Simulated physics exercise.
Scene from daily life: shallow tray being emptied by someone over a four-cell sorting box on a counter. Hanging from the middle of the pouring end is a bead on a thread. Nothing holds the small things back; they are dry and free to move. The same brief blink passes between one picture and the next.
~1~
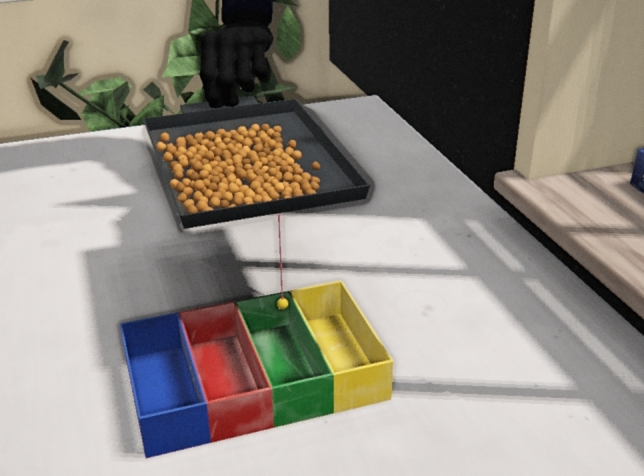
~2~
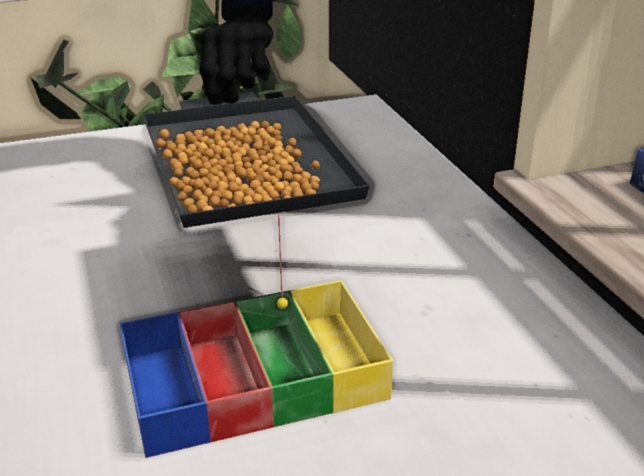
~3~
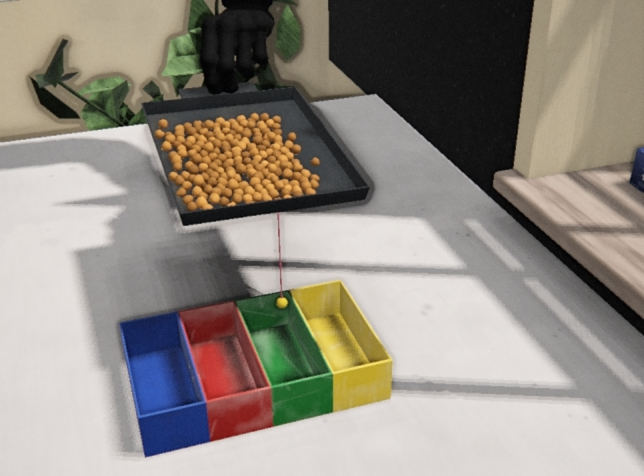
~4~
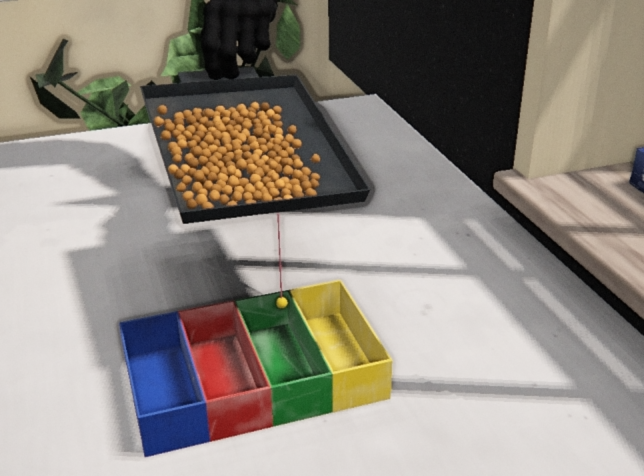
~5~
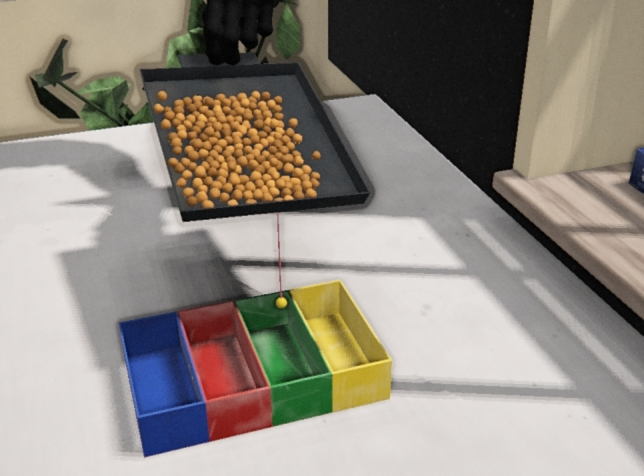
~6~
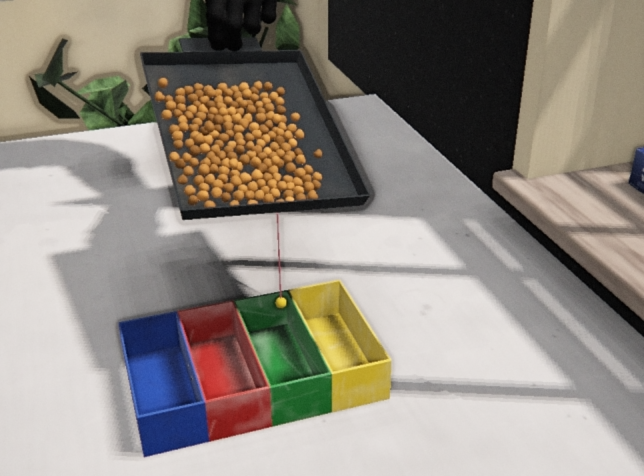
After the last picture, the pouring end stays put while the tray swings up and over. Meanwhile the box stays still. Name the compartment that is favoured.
Yellow.
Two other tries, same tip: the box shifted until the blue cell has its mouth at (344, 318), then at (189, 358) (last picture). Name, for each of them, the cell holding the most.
For the first spot the answer is blue, and for the second spot it is the cell in yellow.
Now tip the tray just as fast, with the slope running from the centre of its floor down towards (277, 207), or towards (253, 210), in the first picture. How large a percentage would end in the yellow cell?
I'd put it at some 30 % and then some 10 %.
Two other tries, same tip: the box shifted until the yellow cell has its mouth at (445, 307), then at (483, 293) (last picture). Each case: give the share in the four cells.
First 100 %, then 80 %.
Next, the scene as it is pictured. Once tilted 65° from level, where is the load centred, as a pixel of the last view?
The middle of the pieces sits at roughly (285, 153).
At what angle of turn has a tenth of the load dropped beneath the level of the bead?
105° or so.
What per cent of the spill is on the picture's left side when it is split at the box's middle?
I reckon around 0 per cent.
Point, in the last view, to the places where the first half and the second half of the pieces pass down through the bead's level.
First roughly (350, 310), then roughly (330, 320).
Soon after the last picture, tray tipped steeply; nearly all on the tray; a stray few in the yellow cell; a stray few falling or outside the box.
A little later, tray tipped past a quarter turn; about two thirds on the tray; a stray few in the yellow cell; a stray few in the green cell; about a quarter falling or outside the box.
Later still, tray tipped past a quarter turn; about half in the yellow cell; about a quarter in the green cell; a stray few in the red cell; about a third falling or outside the box.
At rest, tray tipped past a quarter turn; about half in the yellow cell; about a quarter in the green cell; a stray few in the red cell; none in the blue cell; about a third outside the box.
